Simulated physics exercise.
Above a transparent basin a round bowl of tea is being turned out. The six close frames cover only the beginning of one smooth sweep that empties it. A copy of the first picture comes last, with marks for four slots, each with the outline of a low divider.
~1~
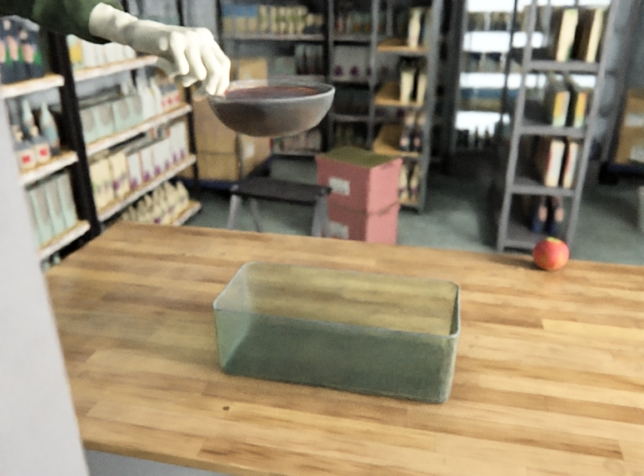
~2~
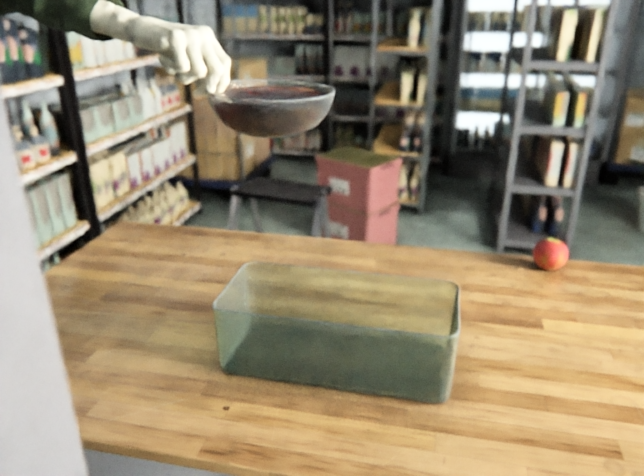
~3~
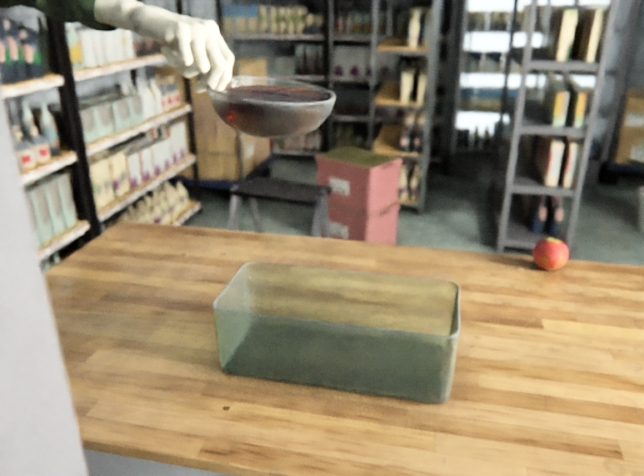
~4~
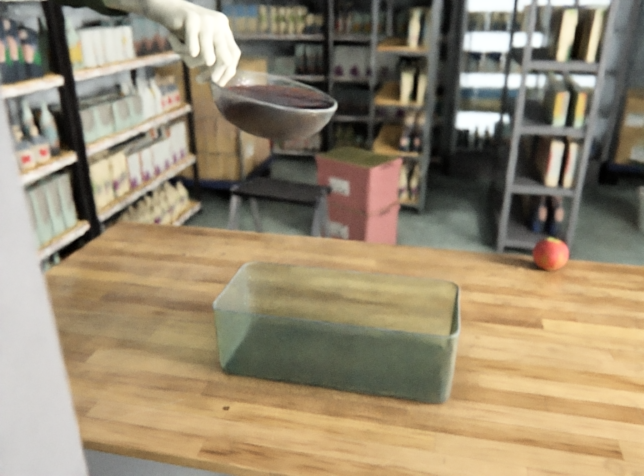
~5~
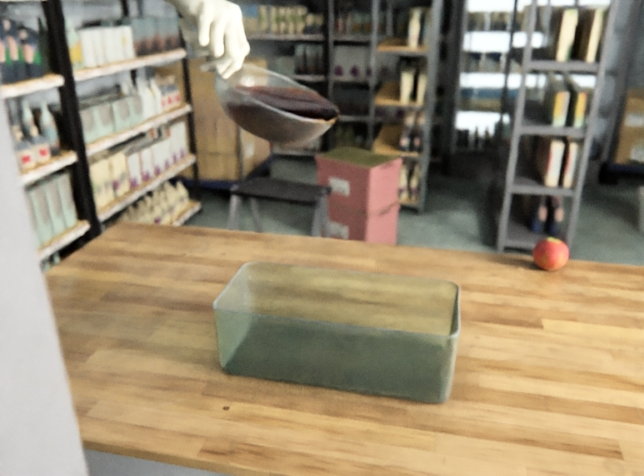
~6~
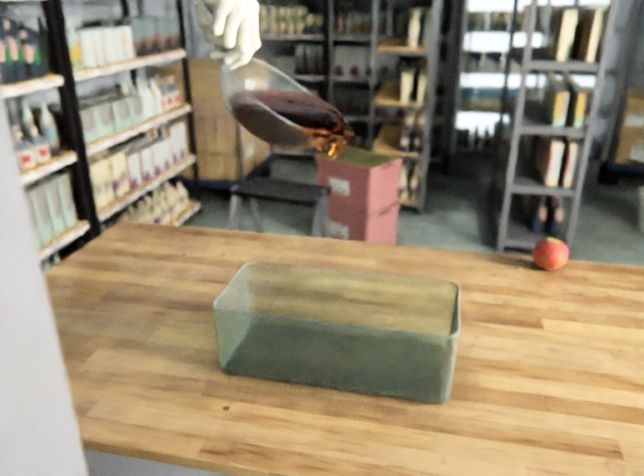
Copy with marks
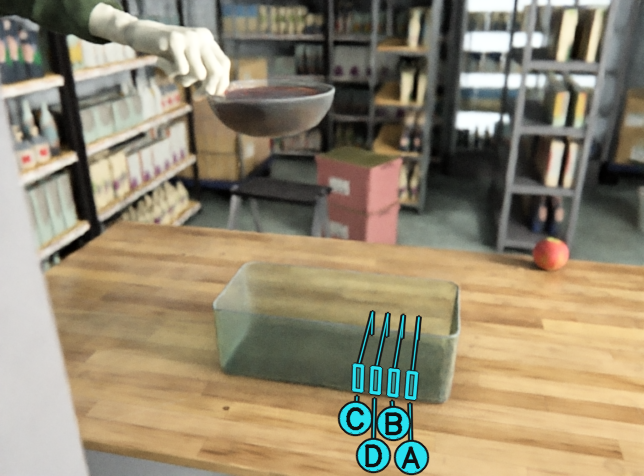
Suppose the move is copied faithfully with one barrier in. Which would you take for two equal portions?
Use slot D.
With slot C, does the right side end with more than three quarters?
No.
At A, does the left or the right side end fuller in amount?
More ends on the left.
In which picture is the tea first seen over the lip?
Picture 5.
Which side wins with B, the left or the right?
The left one.
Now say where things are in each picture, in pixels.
In the first picture, upright, lip at (330, 91); basin from (222, 368) to (449, 400); nothing has left yet.
In the second picture, upright, lip at (331, 92); nothing has left yet.
In the third picture, tipped about 6°, lip at (332, 98); nothing has left yet.
In the fourth picture, tipped about 13°, lip at (333, 106); nothing has left yet.
In the fifth picture, tipped about 23°, lip at (333, 117); tea is over the lip, down to (333, 117).
In the sixth picture, tipped about 35°, lip at (331, 130); tea is over the lip, down to (336, 153).
In cyan, A at (409, 404); B at (392, 401); C at (357, 396); D at (374, 398).
If A is chosen, about 90 % ends left of the wall and 6 % right of it; 4 % is lost outside.
If B is chosen, about 71 % ends left of the wall and 23 % right of it; 5 % is lost outside.
If C is chosen, about 30 % ends left of the wall and 67 % right of it; 3 % is lost outside.
If D is chosen, about 51 % ends left of the wall and 45 % right of it; 3 % is lost outside.
